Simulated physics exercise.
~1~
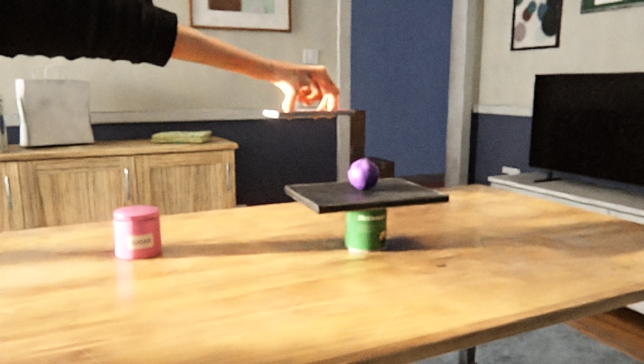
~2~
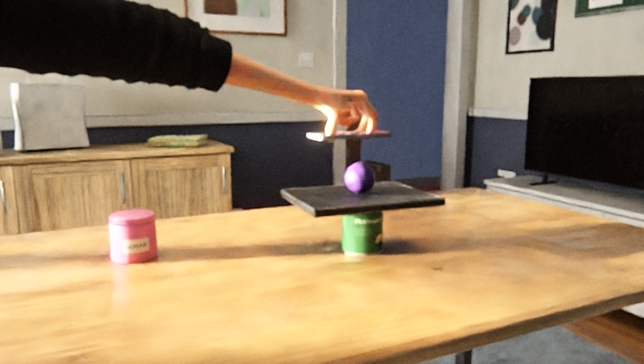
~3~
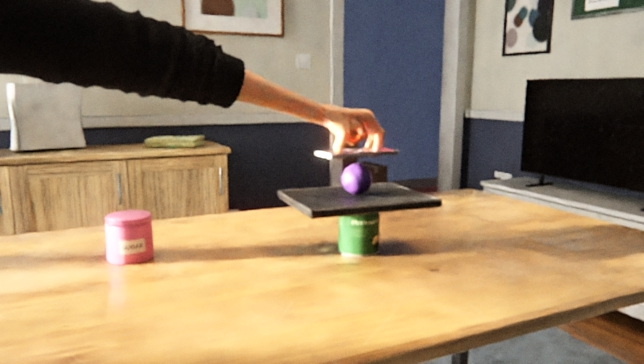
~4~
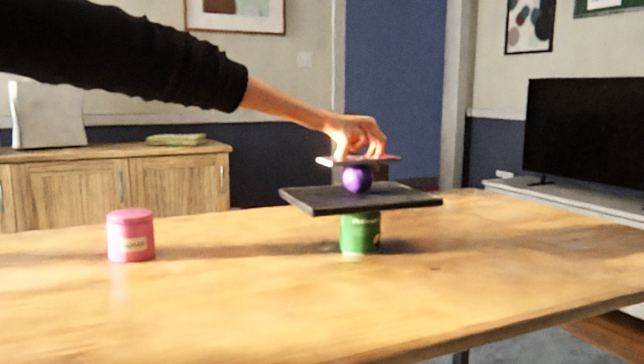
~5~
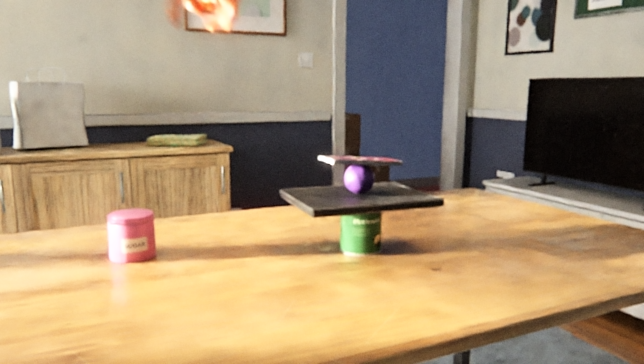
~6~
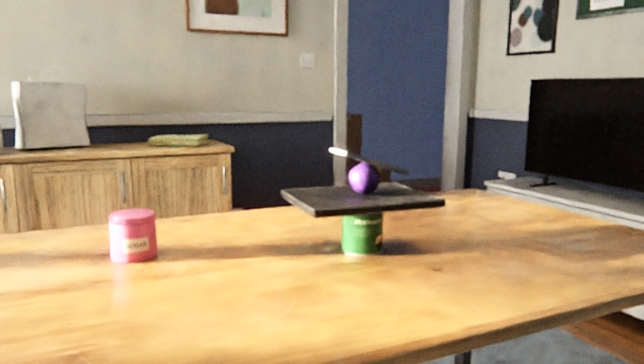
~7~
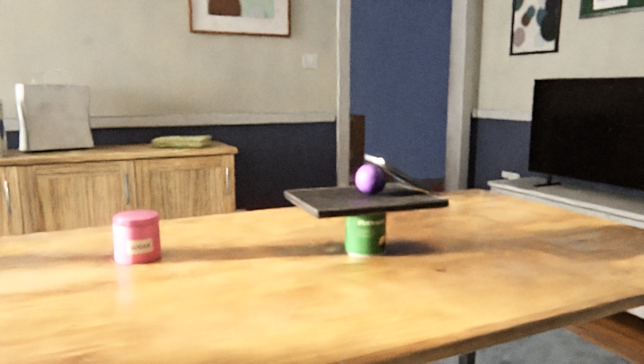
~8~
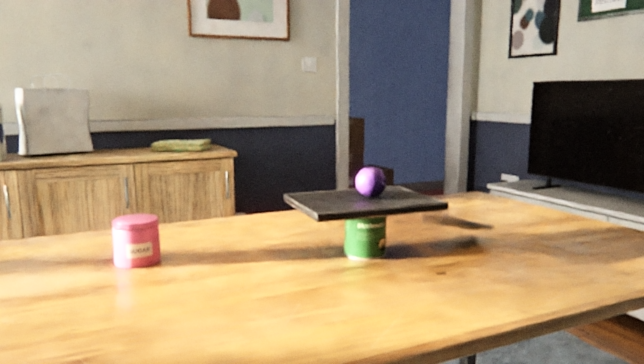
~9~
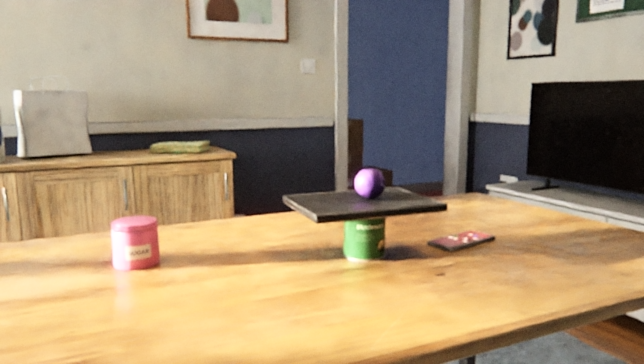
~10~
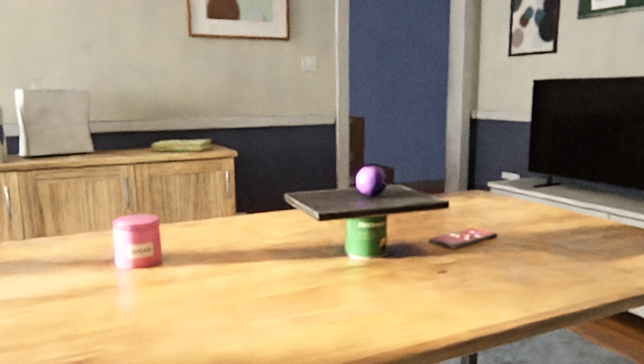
In this clip, a hand lowers a thin, dark, flat object onto a purple ball-like item on a black tray atop a green tin, then withdraws; the object tips right and slides off, landing on the wooden table while the rest stays stacked near a pink jar.
